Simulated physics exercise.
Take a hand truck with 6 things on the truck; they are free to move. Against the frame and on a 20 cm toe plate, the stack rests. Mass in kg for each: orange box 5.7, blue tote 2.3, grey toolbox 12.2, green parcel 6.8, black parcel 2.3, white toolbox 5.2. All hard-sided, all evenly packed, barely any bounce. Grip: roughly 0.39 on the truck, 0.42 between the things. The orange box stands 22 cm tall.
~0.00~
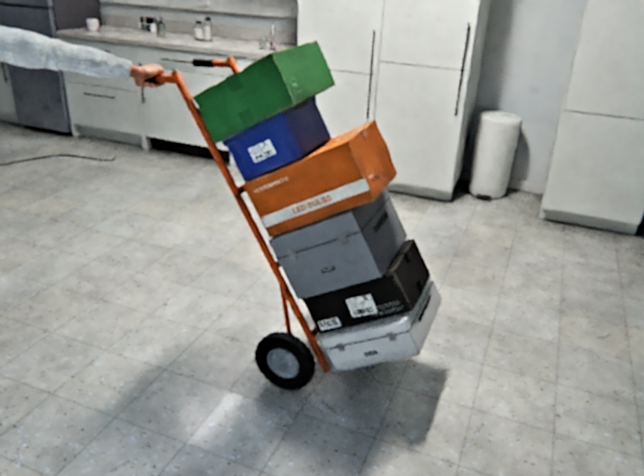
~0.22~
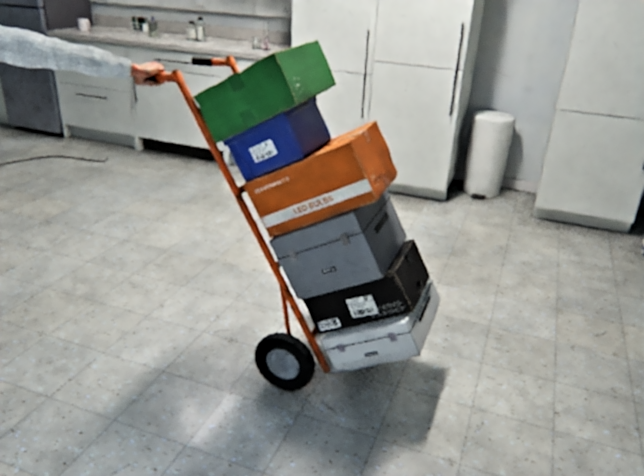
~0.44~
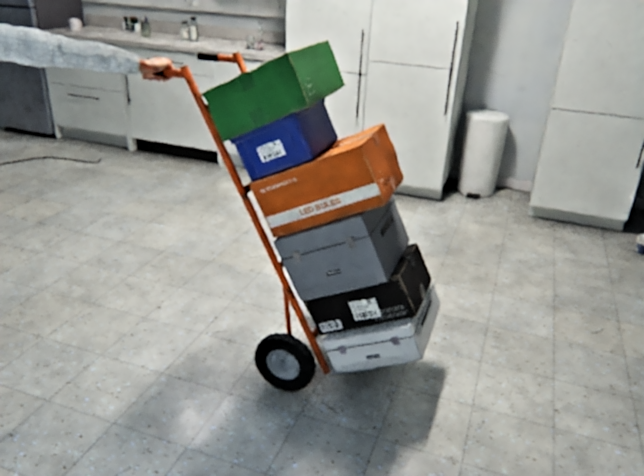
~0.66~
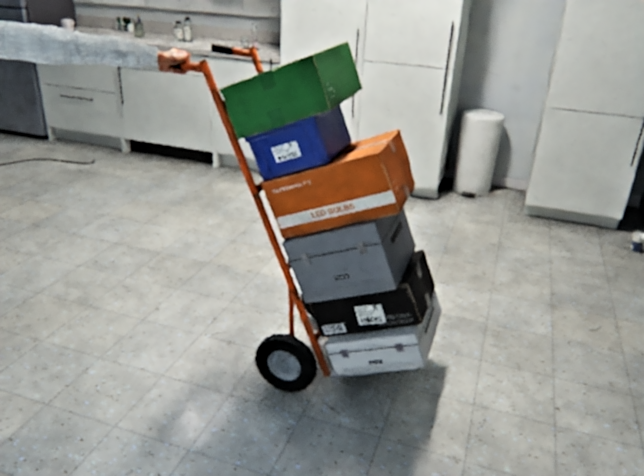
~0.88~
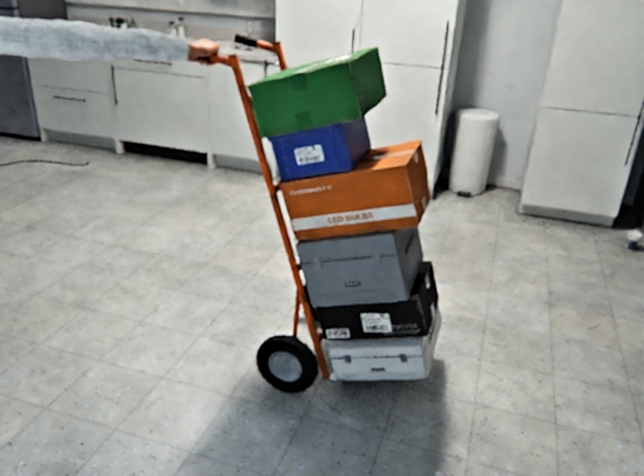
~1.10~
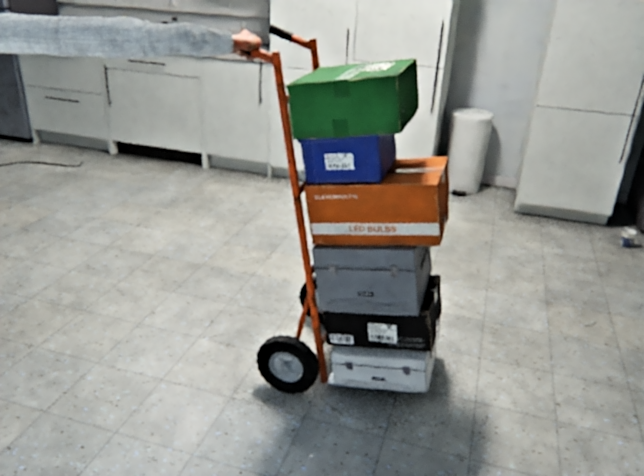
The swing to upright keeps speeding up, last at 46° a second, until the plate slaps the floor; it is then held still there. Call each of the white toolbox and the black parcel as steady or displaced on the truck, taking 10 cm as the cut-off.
White toolbox: Steady. Black parcel: Steady.
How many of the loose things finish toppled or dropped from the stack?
My answer is 0.
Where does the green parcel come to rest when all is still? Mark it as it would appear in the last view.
About (408, 115).
Around 1.40 s, truck upright; green parcel shifted 4 cm; blue tote shifted 4 cm; orange box shifted 3 cm.
Around 1.50 s, truck upright; black parcel tipped 6° against what carries it near (395, 323); white toolbox tipped 6° against what carries it near (389, 354); green parcel tipped 6° against what carries it.
Around 2.00 s, truck upright; green parcel shifted 4 cm.
Finally (2.5 s), all 6 still in place (within 10 cm). In the last view, white toolbox near (387, 355), black parcel near (389, 323).
